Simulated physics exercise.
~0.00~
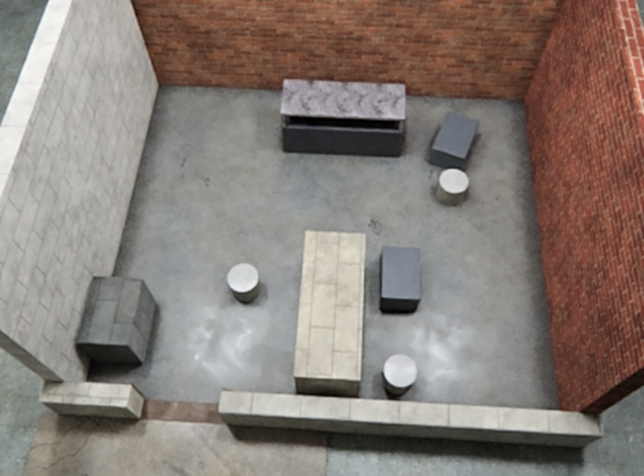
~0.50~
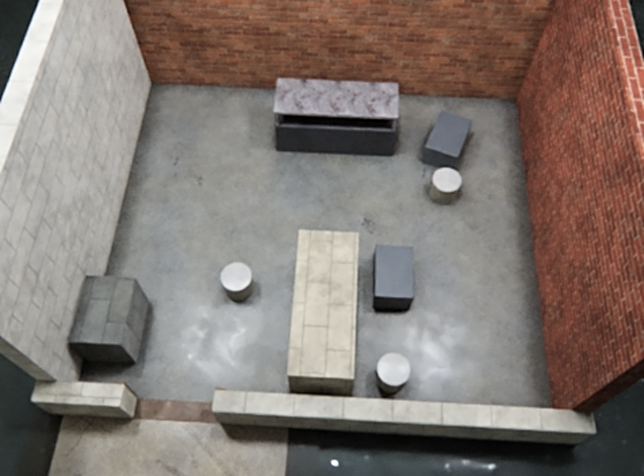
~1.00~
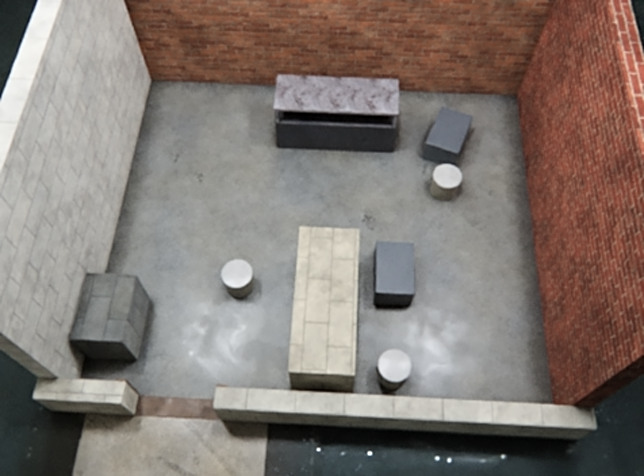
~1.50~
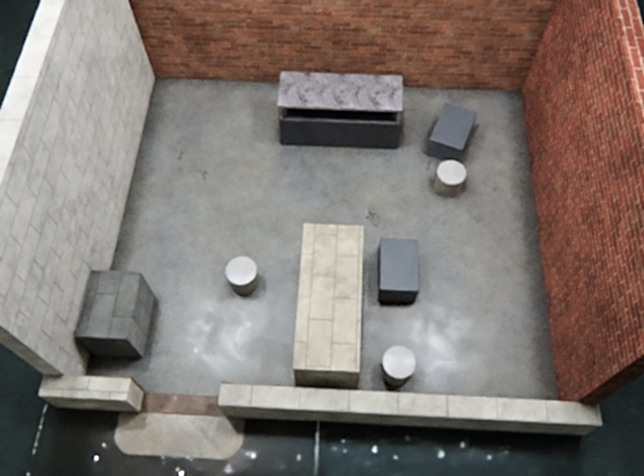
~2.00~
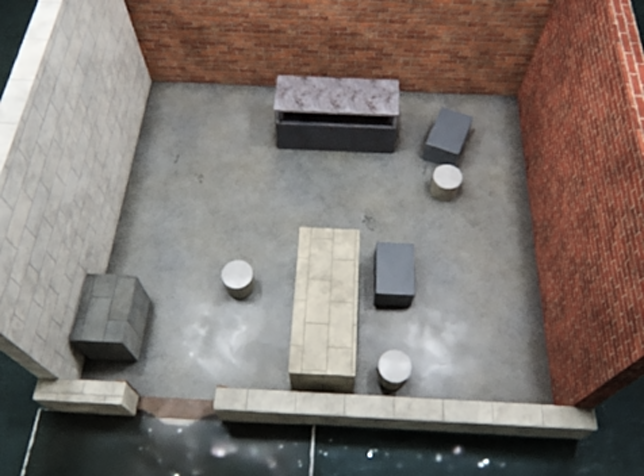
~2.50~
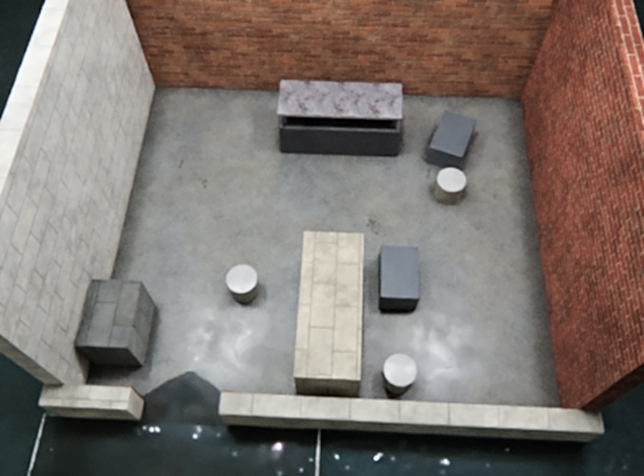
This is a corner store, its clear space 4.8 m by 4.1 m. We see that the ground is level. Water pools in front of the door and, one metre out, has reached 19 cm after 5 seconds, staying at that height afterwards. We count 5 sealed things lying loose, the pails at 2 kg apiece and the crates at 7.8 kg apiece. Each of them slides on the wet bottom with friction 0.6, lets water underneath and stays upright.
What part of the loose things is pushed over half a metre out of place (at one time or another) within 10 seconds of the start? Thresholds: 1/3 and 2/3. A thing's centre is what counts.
Going by this, the fraction will be in the middle third.
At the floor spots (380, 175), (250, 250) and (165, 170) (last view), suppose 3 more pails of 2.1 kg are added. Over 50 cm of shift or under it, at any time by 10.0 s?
The three, in order: Larger, larger, larger.
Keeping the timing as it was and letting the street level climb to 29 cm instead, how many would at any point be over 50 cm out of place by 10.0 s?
3.
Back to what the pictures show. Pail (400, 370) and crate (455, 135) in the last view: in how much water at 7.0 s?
Close to 0 and 0 centimetres.
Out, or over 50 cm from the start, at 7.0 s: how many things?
I make it 1 by then.
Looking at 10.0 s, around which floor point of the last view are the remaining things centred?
The centre sits near (450, 256).
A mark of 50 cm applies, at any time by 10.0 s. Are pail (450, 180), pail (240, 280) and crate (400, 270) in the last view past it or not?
Order as asked - a bigger shift, a bigger shift, a smaller shift.
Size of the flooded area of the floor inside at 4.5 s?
Close to 3.5 m2, I'd say.
After 3.5 s 0 of 5 are over 50 cm from their spots; 0 afloat.
After 4.5 s 0 of 5 are over 50 cm from their spots; 0 afloat.
After 7.0 s 1 of 5 are over 50 cm from their spots; 1 afloat.
After 10.0 s 2 of 5 are over 50 cm from their spots, and 2 have been at some point; 0 afloat.
